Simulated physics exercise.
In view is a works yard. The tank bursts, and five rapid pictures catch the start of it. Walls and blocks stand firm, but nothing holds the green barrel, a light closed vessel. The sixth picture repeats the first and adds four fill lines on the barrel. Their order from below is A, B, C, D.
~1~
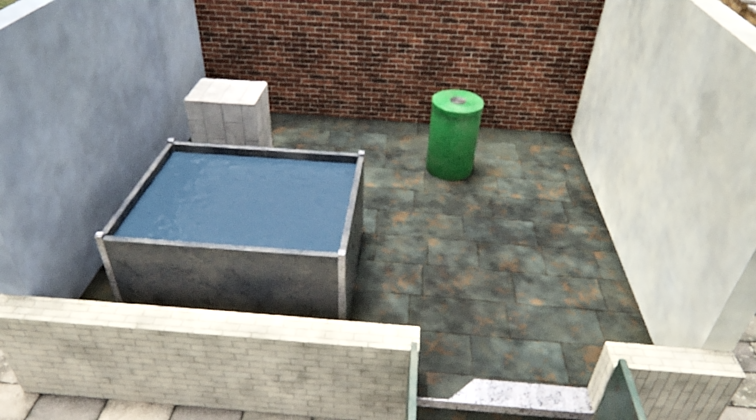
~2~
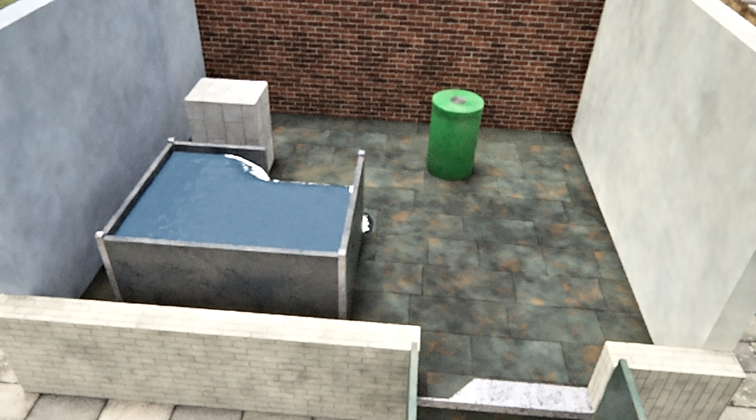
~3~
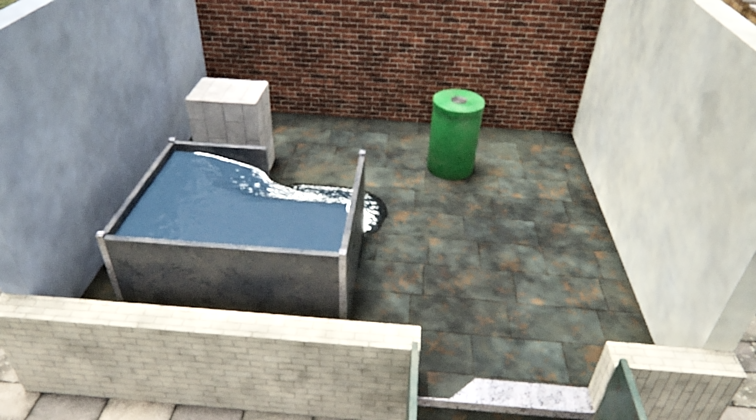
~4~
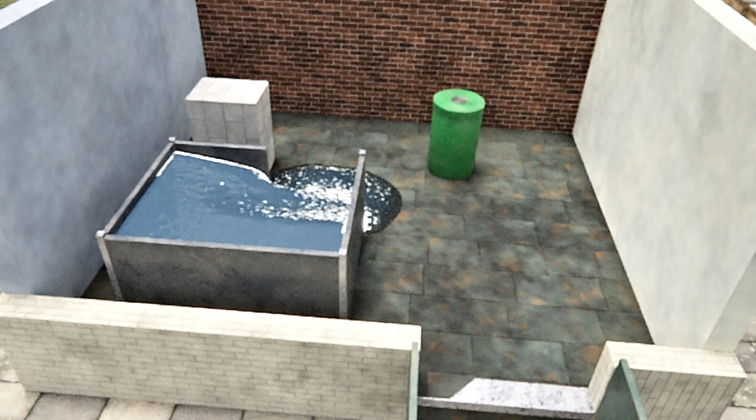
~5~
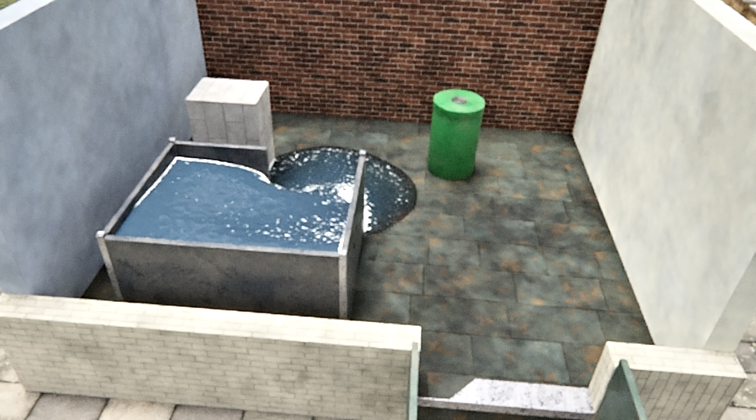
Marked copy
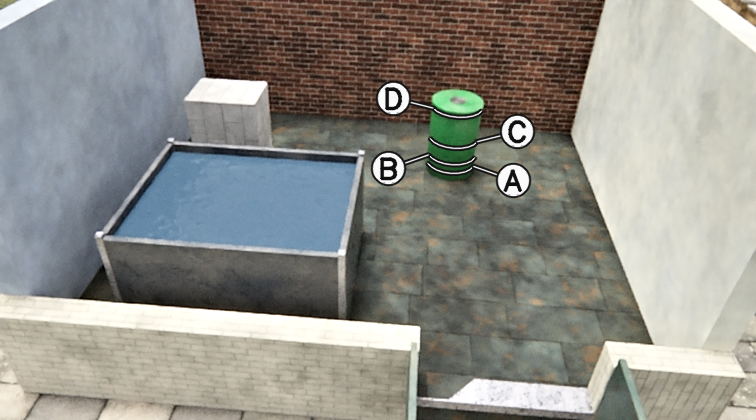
Water burst out through the far right corner of a full tank in a walled yard and spread across the paving in a widening pool towards a green barrel, which stayed still.
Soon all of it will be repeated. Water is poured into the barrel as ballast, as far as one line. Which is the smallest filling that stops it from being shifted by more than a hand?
Use mark C.
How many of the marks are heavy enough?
Two of them.
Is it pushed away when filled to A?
Yes.
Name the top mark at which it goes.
Mark B.
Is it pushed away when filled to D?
No, that is safe.
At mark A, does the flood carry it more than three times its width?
Yes, clearly.
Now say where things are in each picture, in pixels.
Lid of the green barrel at (457, 101); tank full, its middle at (246, 199); open gate at (511, 339).
Water covers 2 % of the ground, mostly out of sight from here.
Water covers 5 % of the ground, mostly out of sight from here.
Water covers 9 % of the ground and is seen nearest the barrel at (384, 189).
Lid of the green barrel at (458, 100); water covers 13 % of the ground and is seen nearest the barrel at (401, 177).
On the marked copy, A at (450, 173); B at (452, 164); C at (454, 148); D at (457, 117); from the bottom up A, B, C, D.
If A is chosen, it is washed out through the gate.
If B is chosen, it is pushed about its own width away.
If C is chosen, it does not move.
If D is chosen, it does not move.
